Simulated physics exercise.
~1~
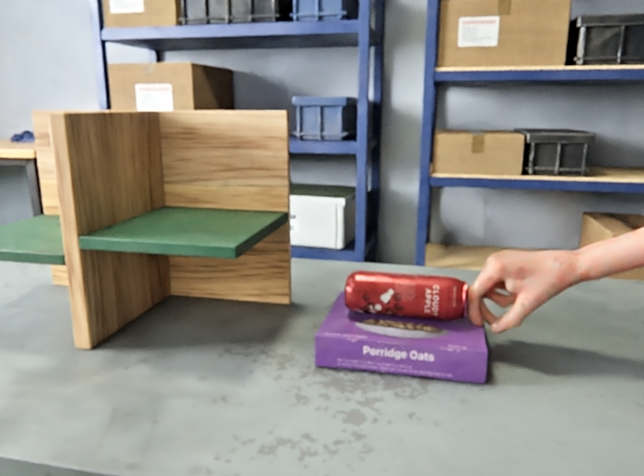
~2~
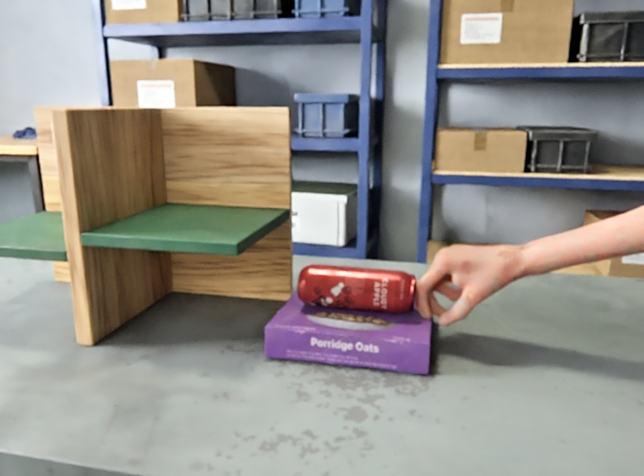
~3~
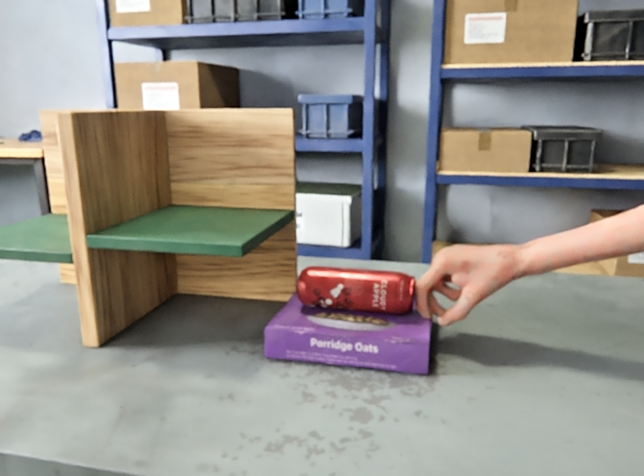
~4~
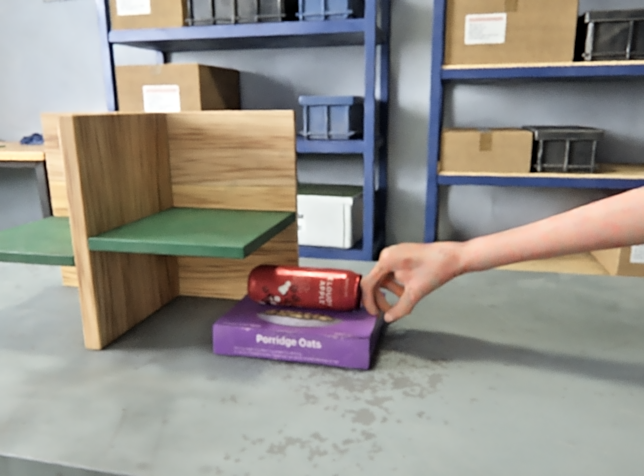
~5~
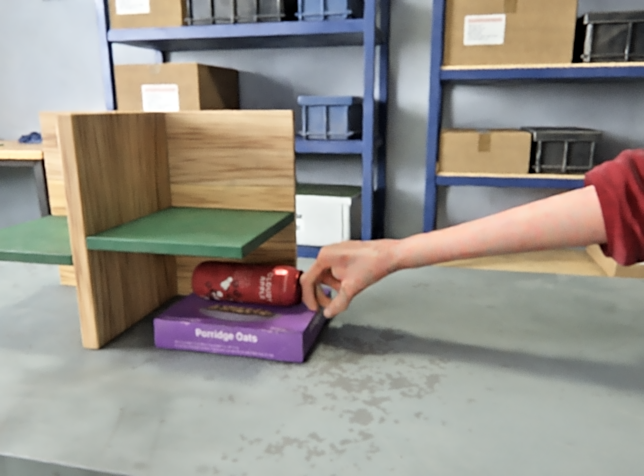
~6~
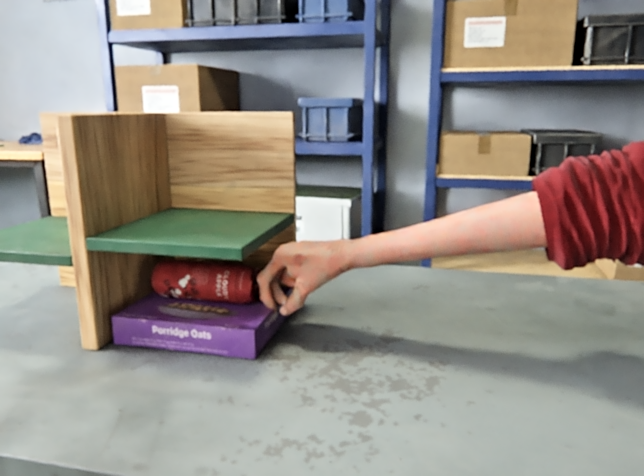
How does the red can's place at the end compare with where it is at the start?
At the start the red can lies on the packet out in the open to the right of the wooden rack. By the end it is further left, still on the packet, beneath the green shelf.
